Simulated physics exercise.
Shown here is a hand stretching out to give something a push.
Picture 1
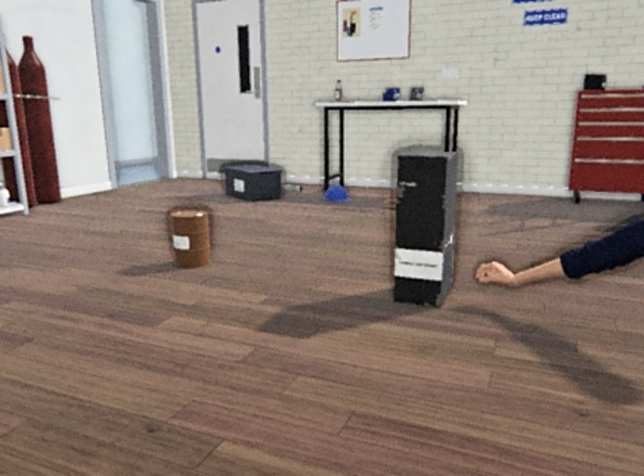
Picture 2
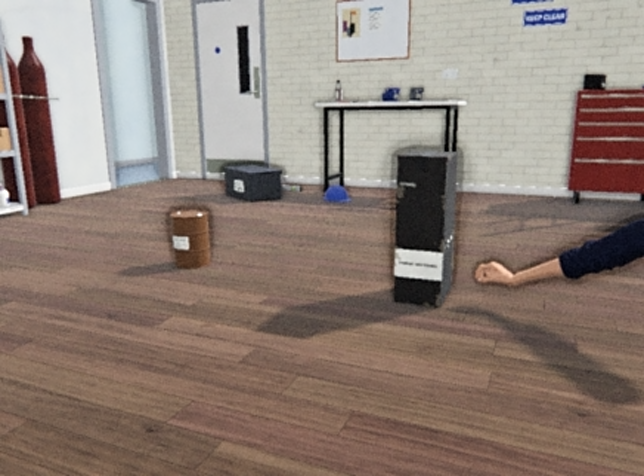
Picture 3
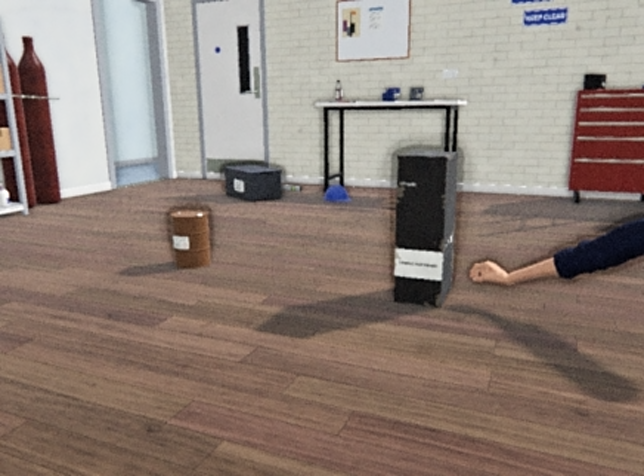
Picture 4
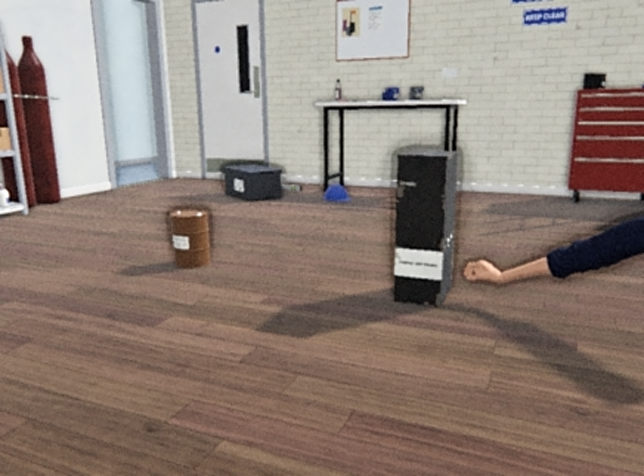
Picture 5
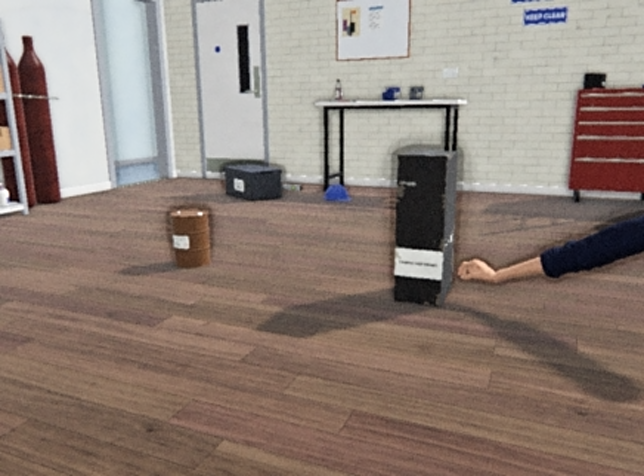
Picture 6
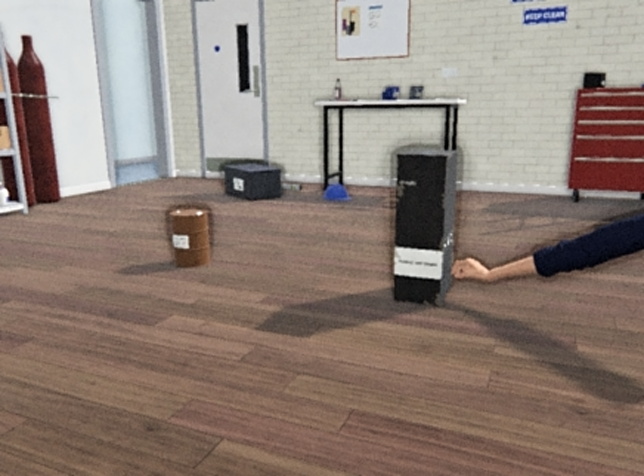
A hand reaching slowly leftward to the lower side of an upright black box, which stays still on a wooden floor.
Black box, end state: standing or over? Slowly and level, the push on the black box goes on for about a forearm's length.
My guess is it withstands it.
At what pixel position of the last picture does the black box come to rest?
Close to (351, 220) in the last picture.
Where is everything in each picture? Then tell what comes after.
In the first picture, black box (426, 227).
In the second picture, black box (426, 227).
In the third picture, black box (426, 227).
In the fourth picture, black box (426, 226).
In the fifth picture, black box (426, 226).
In the sixth picture, black box (426, 226).
Then, 0.50 s on from there, black box shifted a little near (403, 224).
Then, 1.10 s on from there, black box shifted about its own width near (370, 221).
In the end, moved from the start, black box. At the end, from the last picture's camera, black box near (351, 220).
